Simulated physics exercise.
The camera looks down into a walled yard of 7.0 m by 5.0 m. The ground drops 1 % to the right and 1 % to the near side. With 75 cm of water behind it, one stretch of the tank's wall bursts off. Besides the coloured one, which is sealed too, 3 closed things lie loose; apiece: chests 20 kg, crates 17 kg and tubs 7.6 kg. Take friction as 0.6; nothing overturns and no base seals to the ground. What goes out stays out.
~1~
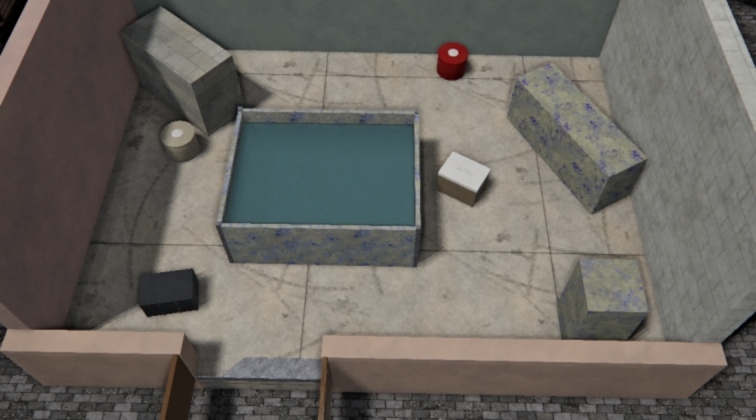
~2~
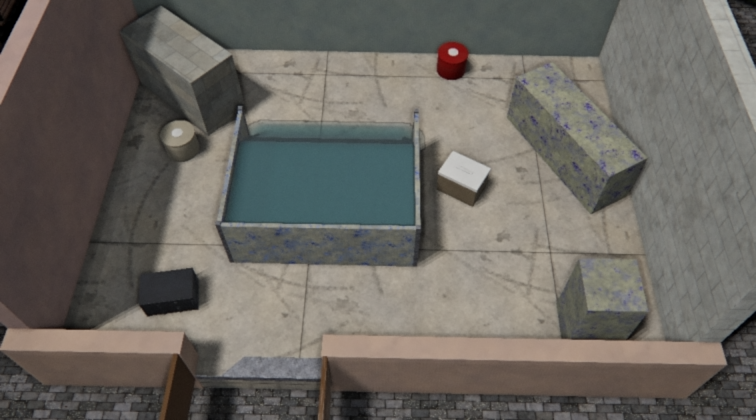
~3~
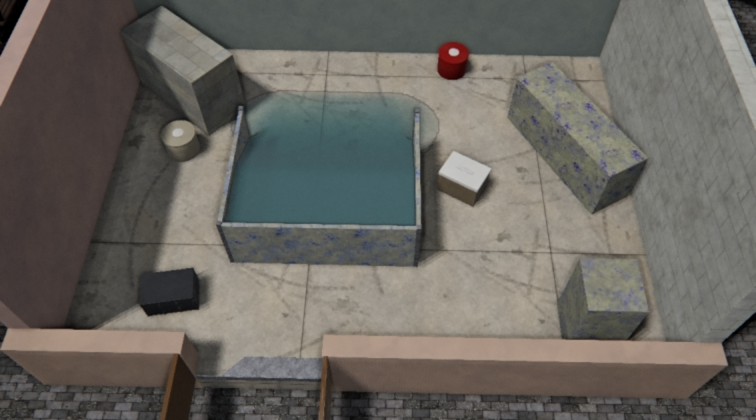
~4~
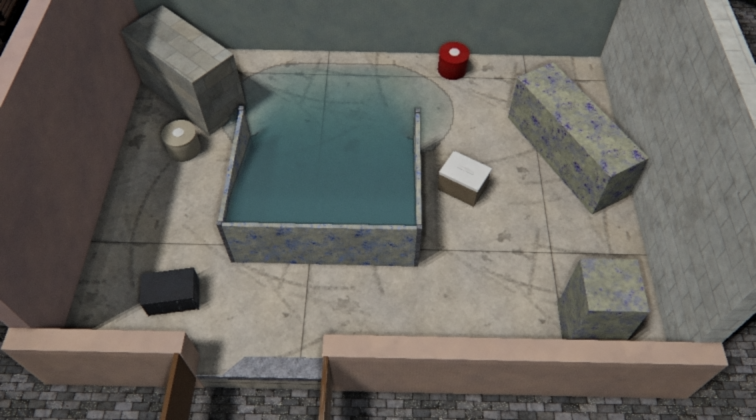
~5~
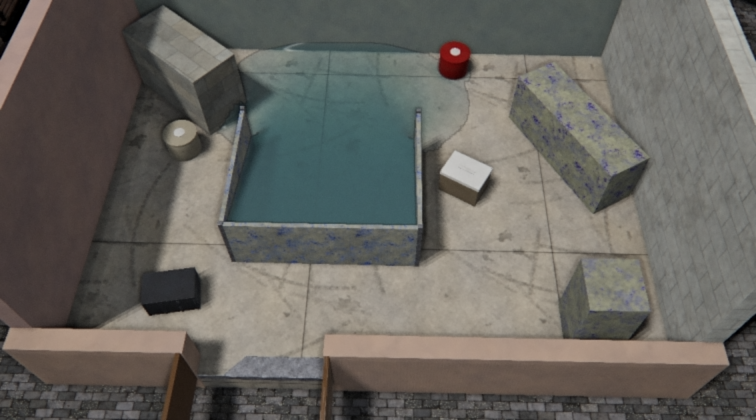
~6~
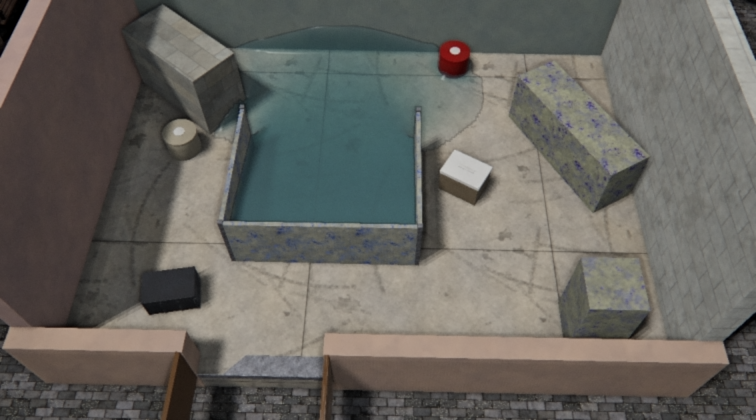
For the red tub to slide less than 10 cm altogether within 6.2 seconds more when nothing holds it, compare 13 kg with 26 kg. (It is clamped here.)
I expect that neither weight holds it.
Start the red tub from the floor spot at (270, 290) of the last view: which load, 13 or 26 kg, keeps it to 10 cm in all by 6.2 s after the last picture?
The smaller is enough.
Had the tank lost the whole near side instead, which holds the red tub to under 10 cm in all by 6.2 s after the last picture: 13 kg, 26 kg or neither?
Then the smaller load will do.
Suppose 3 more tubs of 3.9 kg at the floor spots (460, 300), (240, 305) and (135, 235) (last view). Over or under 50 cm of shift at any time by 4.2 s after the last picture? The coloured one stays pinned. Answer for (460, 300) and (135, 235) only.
In turn: Less, past it.
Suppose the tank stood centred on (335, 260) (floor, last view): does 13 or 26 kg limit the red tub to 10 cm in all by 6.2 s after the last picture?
Then neither load is enough.
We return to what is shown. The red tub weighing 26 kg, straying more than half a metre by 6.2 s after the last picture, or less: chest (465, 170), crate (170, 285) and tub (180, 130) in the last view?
In turn: Less, under, past it.
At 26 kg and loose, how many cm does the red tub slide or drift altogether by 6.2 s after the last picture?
About 400 cm.
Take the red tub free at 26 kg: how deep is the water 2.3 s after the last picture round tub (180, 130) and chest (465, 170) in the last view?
About 4 and 1 cm.
Then, 0.6 s after the last picture the red tub would be 67 cm from its start with 13 kg and 33 cm from its start with 26 kg; 17 cm of water round it then.
Then, 2.3 s after the last picture the red tub would be 216 cm from its start with 13 kg and 259 cm from its start with 26 kg; 18 cm of water round it then.
Then, 4.2 s after the last picture the red tub would be 205 cm from its start with 13 kg and 232 cm from its start with 26 kg; 32 cm of water round it then.
Then, 6.2 s after the last picture the red tub would be 135 cm from its start with 13 kg and 202 cm from its start with 26 kg; 23 cm of water round it then.
